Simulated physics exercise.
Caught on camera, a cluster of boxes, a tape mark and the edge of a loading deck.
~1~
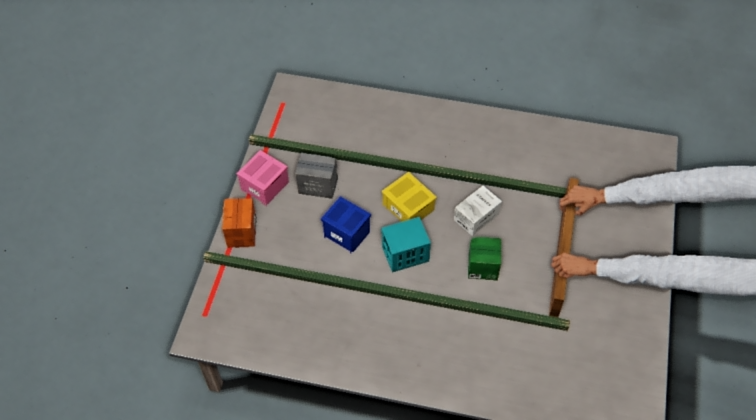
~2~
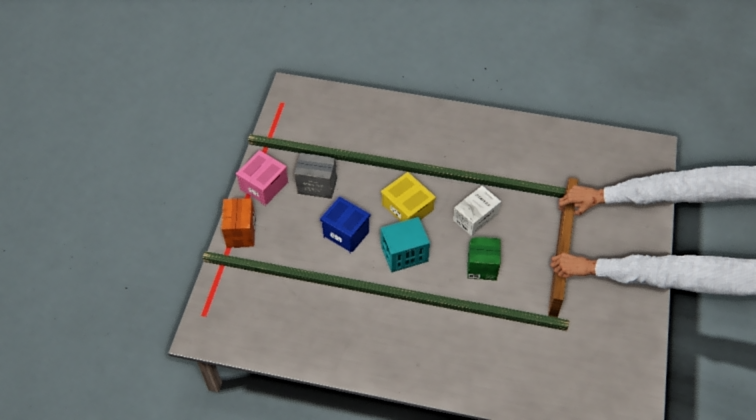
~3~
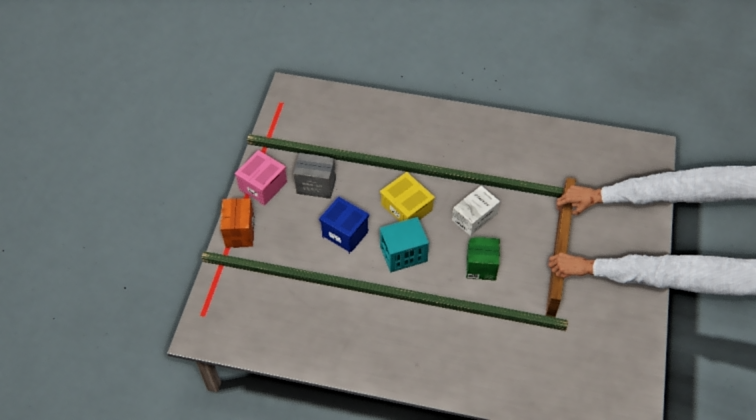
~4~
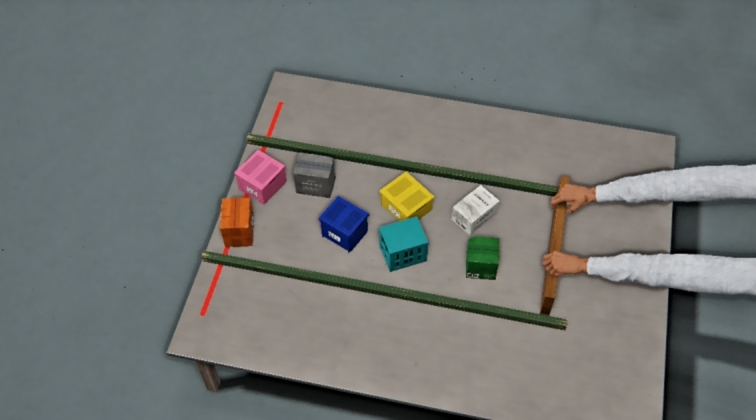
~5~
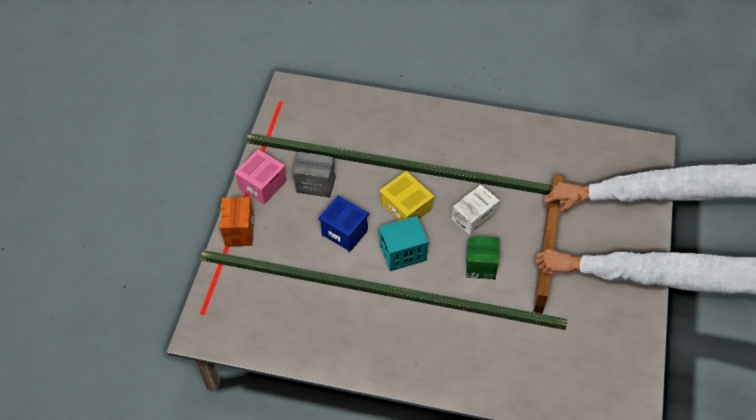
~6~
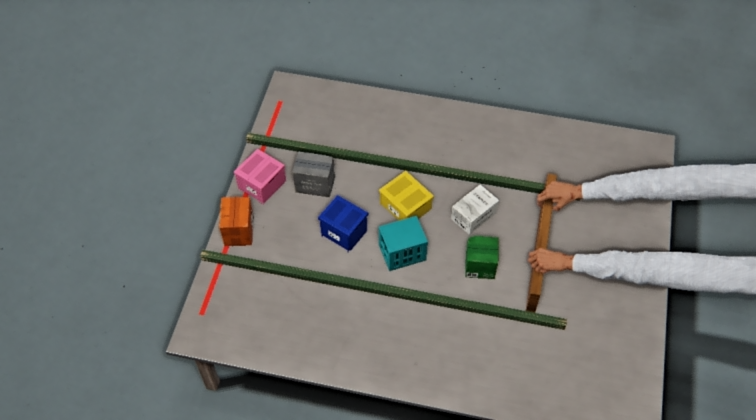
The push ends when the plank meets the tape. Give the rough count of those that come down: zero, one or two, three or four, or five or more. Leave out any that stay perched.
As it turns out, the number that fall off is five or more.
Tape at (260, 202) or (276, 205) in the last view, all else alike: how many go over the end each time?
The counts: 6 and 4.
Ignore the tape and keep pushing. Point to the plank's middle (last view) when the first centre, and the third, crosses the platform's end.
At (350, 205) for the first, at (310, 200) for the third.
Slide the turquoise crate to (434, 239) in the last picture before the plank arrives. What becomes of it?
Then it comes down.
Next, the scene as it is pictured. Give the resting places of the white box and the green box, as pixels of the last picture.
First (238, 173), then (221, 209).
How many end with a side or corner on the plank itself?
It touches 2.
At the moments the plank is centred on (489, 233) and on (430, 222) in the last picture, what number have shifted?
By then 2, and 5.
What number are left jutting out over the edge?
It comes to 2.
Soon after, none off yet; orange parcel at rest near (237, 222); pink tote at rest near (261, 177); grey box at rest near (314, 175).
Then, none off yet; orange parcel moved a little near (224, 222); pink tote moved about its own width near (228, 171); grey box moved about its own width near (269, 160).
At rest, the number that fall off is five or more; fallen, turquoise crate, yellow tote, blue tote, grey box, pink tote and orange parcel.
